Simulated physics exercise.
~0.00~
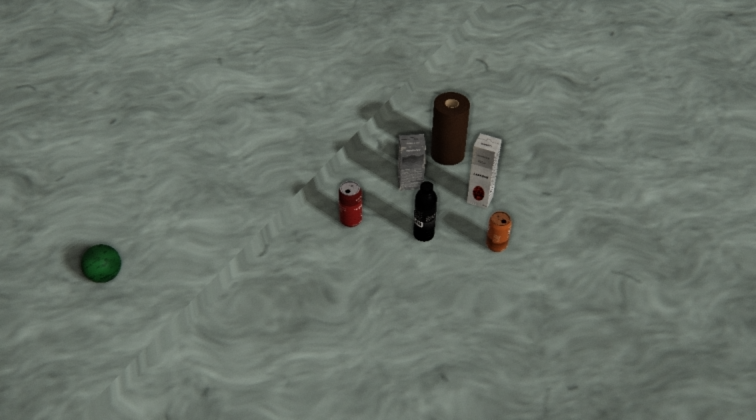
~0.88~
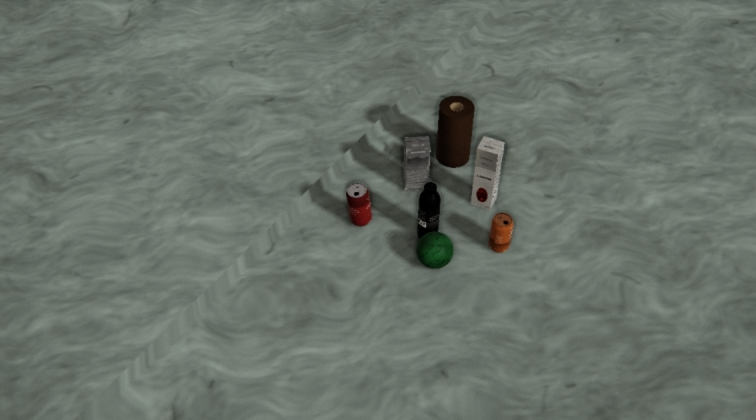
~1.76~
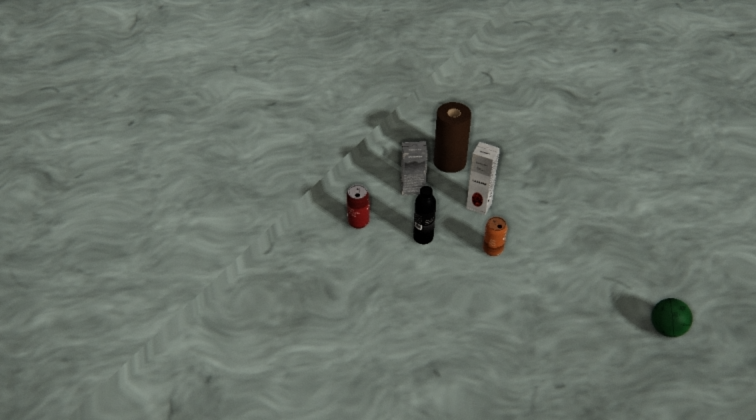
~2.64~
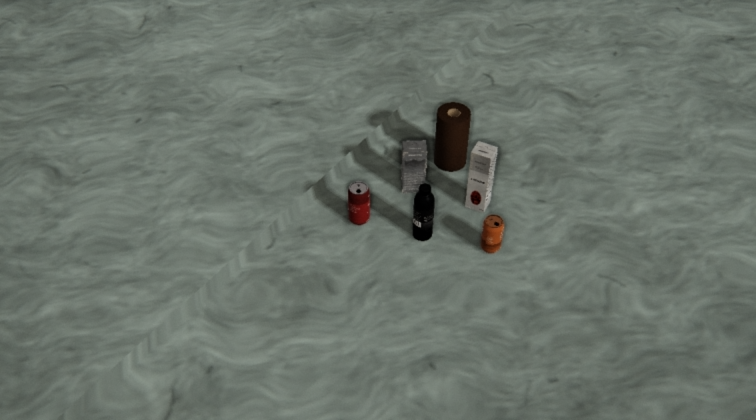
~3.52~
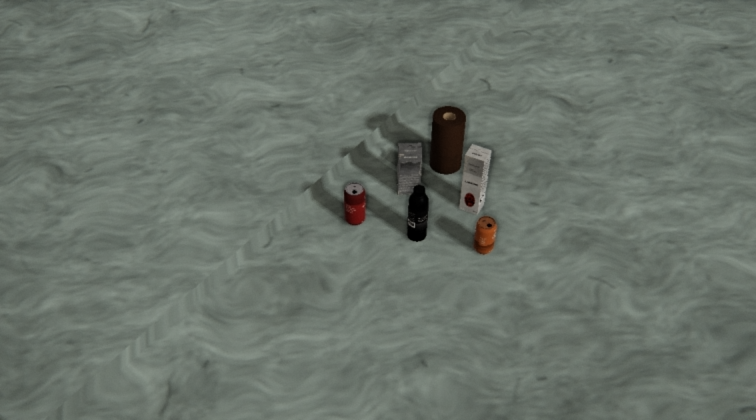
Green ball rolling rightward across a grey-green floor, passing in front of a cluster of six upright objects and leaving them standing.
